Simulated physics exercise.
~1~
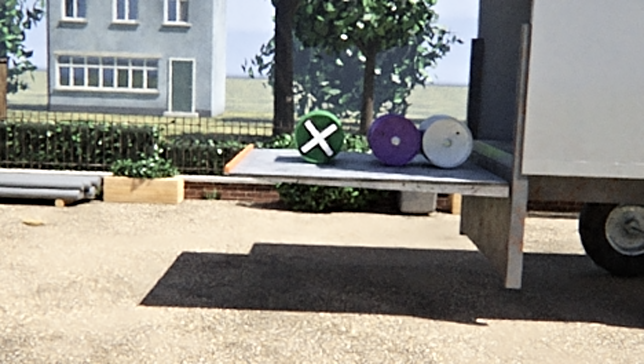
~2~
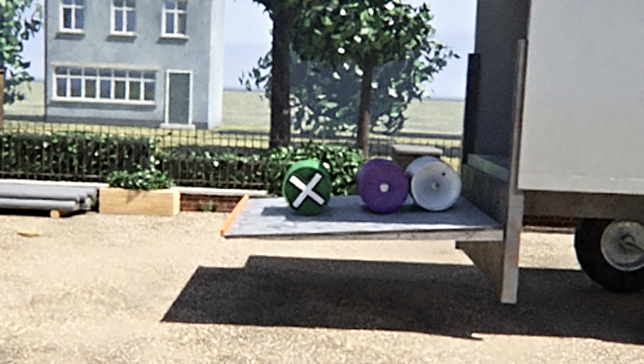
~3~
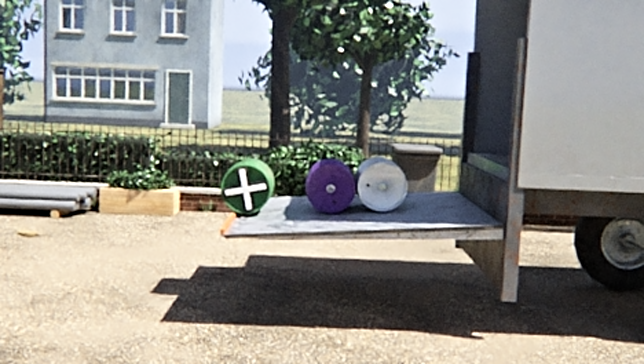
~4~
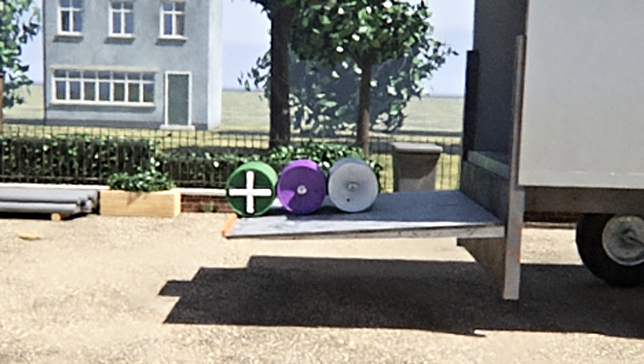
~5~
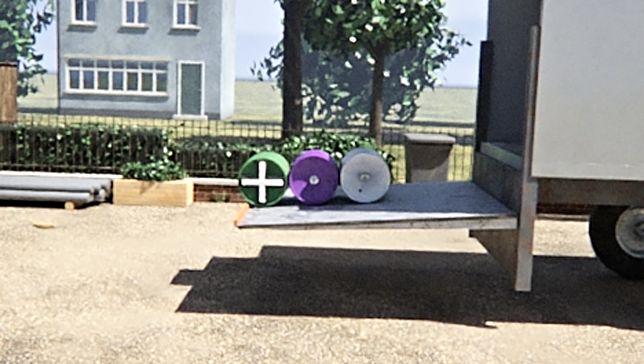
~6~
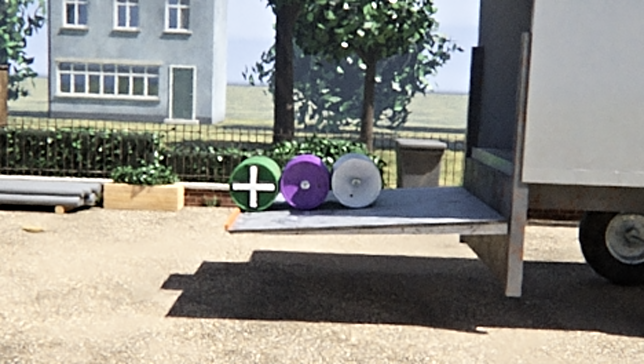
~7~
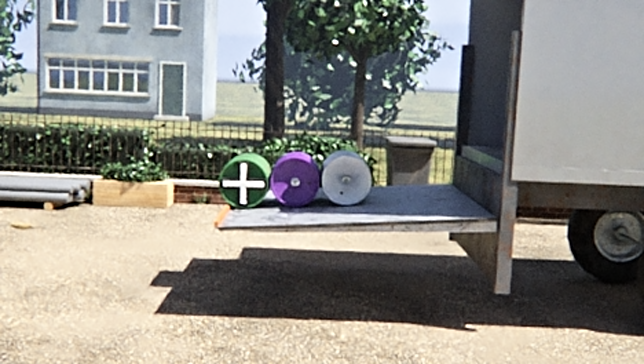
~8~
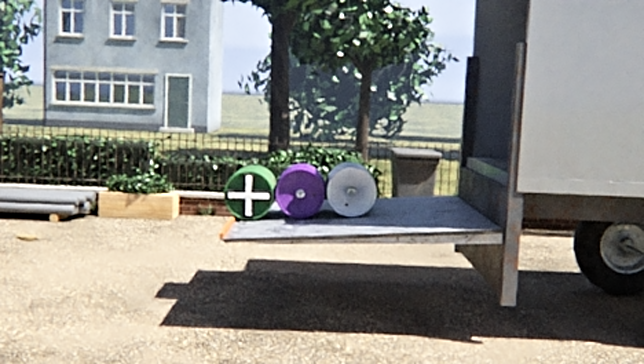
The video shows a green keg marked with a white cross, a purple one and a pale one on a lorry's tail-lift, which lowers slightly and tips outwards. They roll left and settle side by side, the green one at the outer edge, all still on the plate.
